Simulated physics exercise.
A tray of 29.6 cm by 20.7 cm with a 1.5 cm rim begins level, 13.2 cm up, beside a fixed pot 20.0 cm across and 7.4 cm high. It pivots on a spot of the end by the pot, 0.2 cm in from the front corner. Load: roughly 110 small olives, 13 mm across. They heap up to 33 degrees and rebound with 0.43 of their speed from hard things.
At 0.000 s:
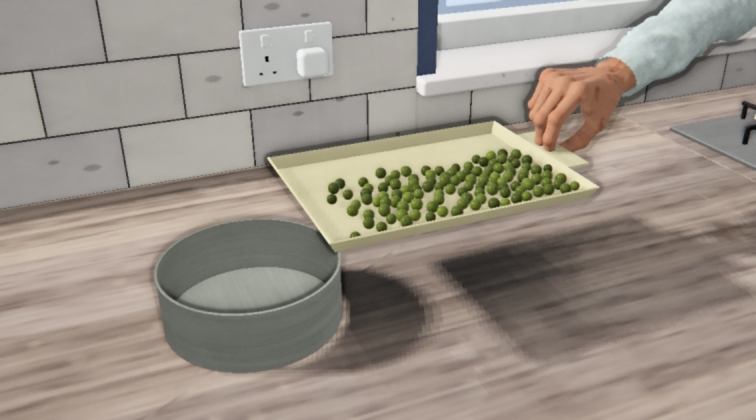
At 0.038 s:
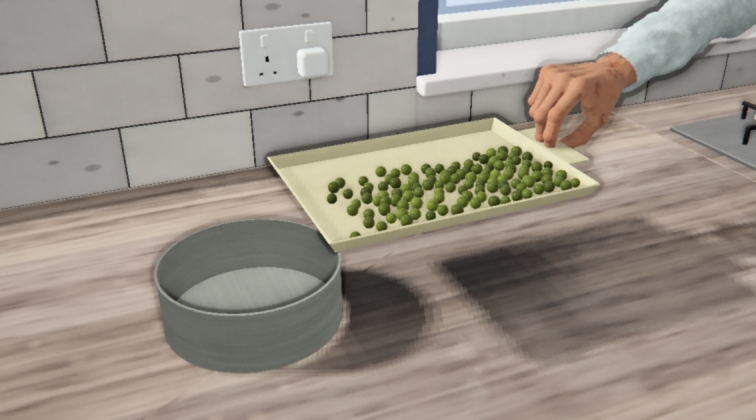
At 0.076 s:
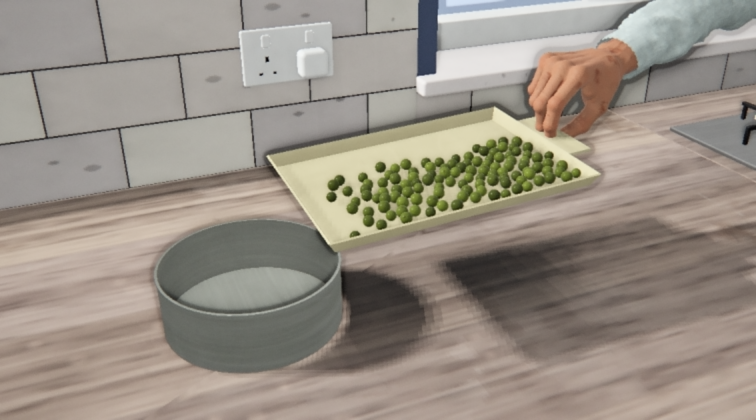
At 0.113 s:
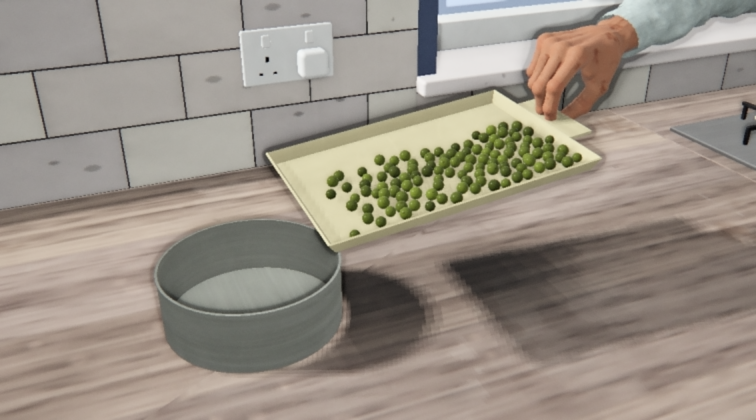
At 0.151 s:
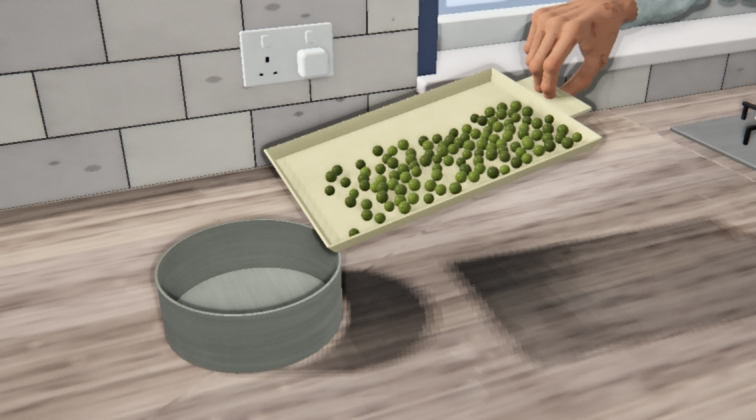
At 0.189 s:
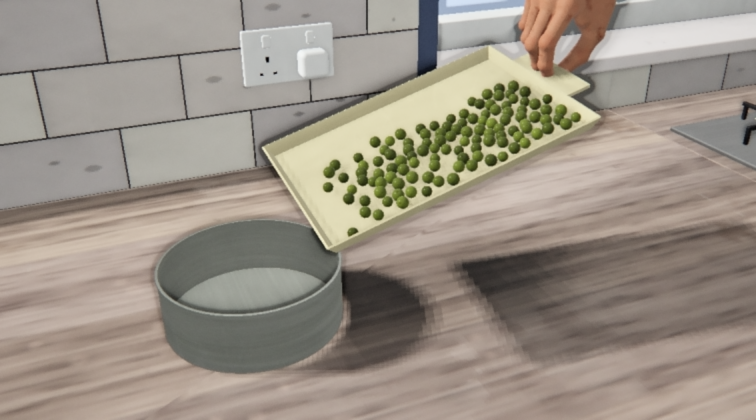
A pale yellow tray scattered with small green olives is held above a wood-grain kitchen counter, seen from slightly above against grey-white wall tiles. An empty round grey-green pot sits at left below the tray's near corner, with a white socket behind and a window upper right. A hand in a pale blue sleeve raises the tray's right end, slowly then faster, while the camera stays still.
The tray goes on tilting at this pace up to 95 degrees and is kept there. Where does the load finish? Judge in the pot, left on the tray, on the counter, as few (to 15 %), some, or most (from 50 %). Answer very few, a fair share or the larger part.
In the pot: A fair share; left on the tray: Very few; on the counter: The larger part.
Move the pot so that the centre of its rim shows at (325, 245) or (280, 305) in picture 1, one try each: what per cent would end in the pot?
Some 5 and 100 per cent.
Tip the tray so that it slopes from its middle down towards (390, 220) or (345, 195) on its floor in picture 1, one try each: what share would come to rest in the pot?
Some 0 and 85 per cent.
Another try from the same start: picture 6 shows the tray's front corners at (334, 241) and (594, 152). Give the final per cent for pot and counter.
Pot 0, counter 100.
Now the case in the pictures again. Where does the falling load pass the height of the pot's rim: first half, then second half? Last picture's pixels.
At about (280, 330), then at (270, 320).
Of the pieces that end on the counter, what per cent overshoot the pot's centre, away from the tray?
Some 80 per cent.
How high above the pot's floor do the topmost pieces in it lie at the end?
Roughly 1.5 cm.
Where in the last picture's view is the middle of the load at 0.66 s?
Near (284, 271).
After 0.47 s, tilt 56 degrees; the tray holds 100 %, the pot 0 %.
After 0.66 s, tilt 82 degrees; the tray holds 35 %, the pot 10 %.
After 0.96 s, tilt 95 degrees; the tray holds 0 %, the pot 30 %.
By 1.7 s all is still; pot 30 %, tray 0 %, counter 70 %.
